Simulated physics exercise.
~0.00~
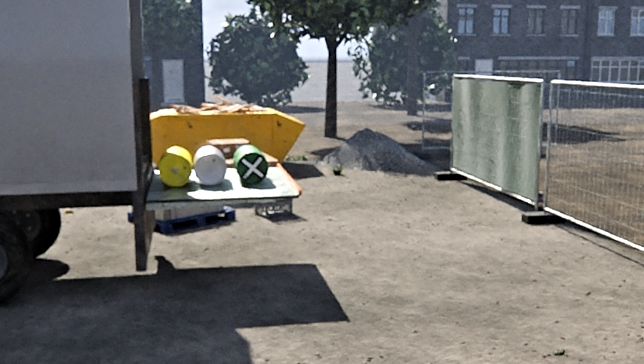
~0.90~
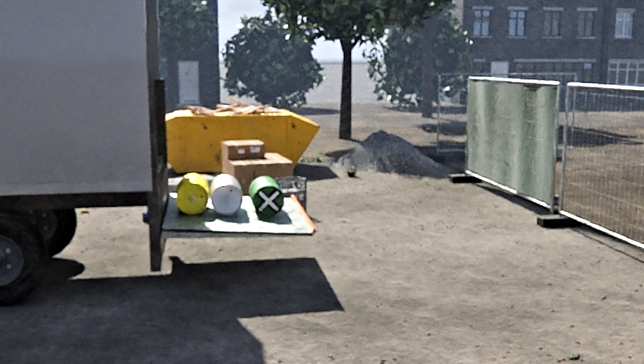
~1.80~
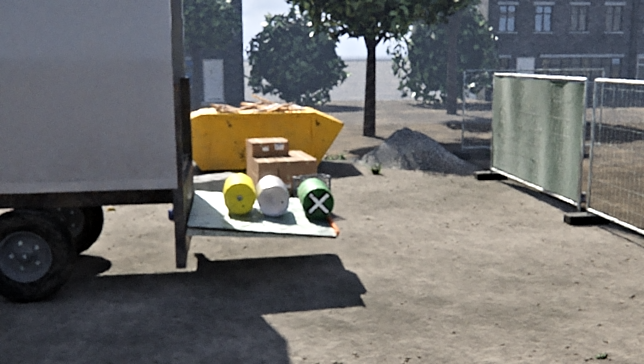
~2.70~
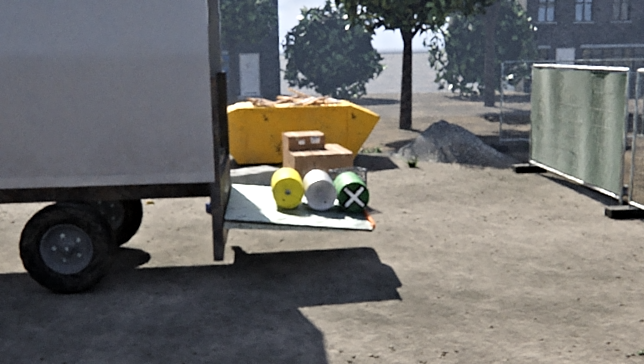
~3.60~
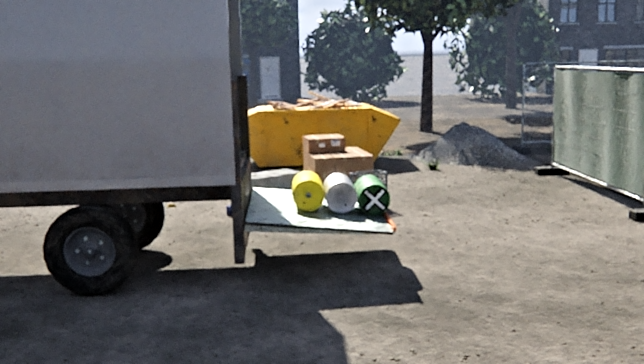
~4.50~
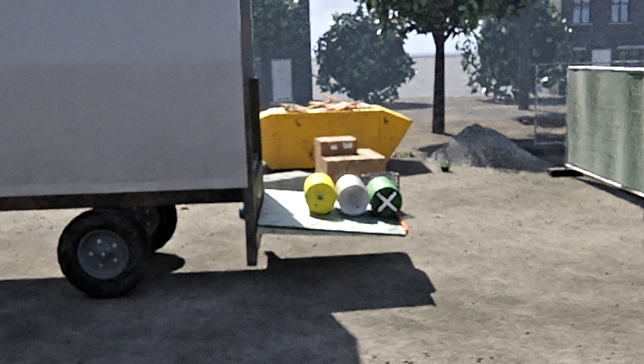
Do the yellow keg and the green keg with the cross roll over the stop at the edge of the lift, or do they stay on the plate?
Both stay on the plate. The yellow keg is held back and comes to rest beside the pale one, and the green keg remains on the lift near its outer edge.
